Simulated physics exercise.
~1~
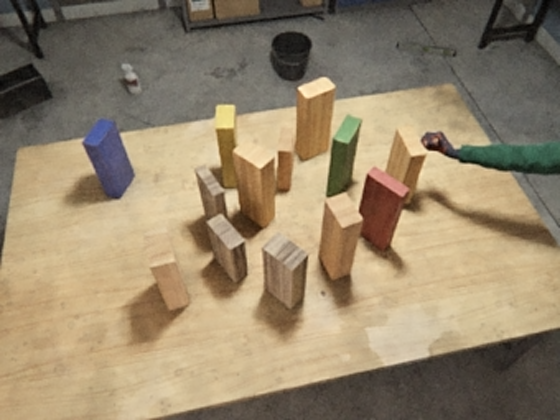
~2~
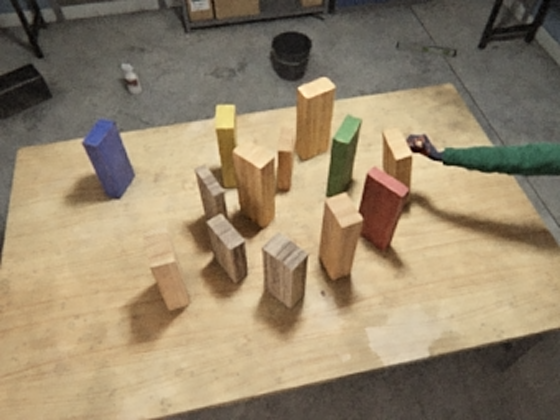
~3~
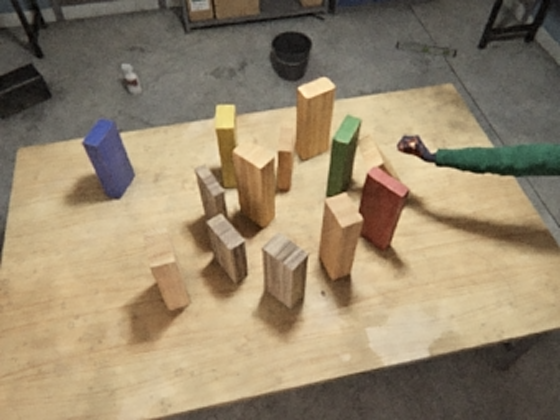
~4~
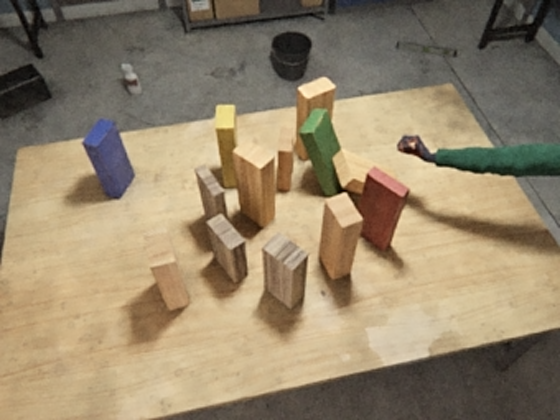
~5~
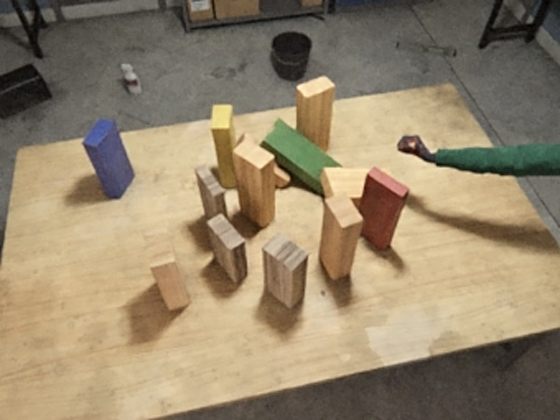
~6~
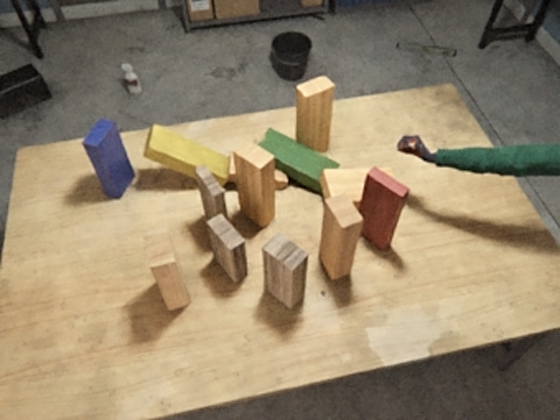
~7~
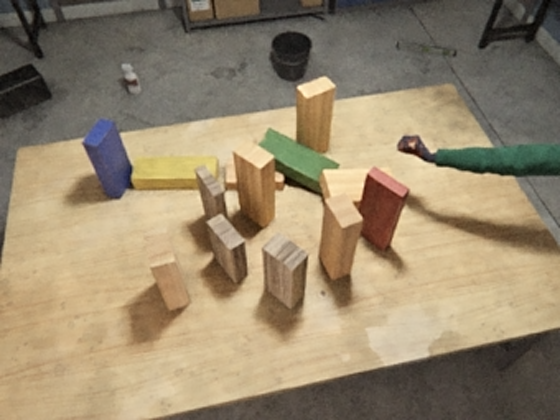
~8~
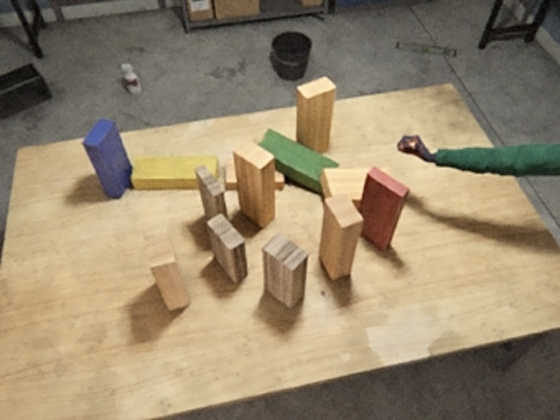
A hand in a green sleeve reaches in from the right and tips a plain wooden block on a wooden tabletop, seen from above at an angle in a concrete-floored room. Upright blocks stand scattered around it, with blue at the far left, yellow and green toward the back, and red at the right. The plain block falls left into the green one, which topples left in turn. A small block behind the middle goes over, and the yellow block drops leftward. It lies flat with its end near the blue block, which stays standing, as does the red.
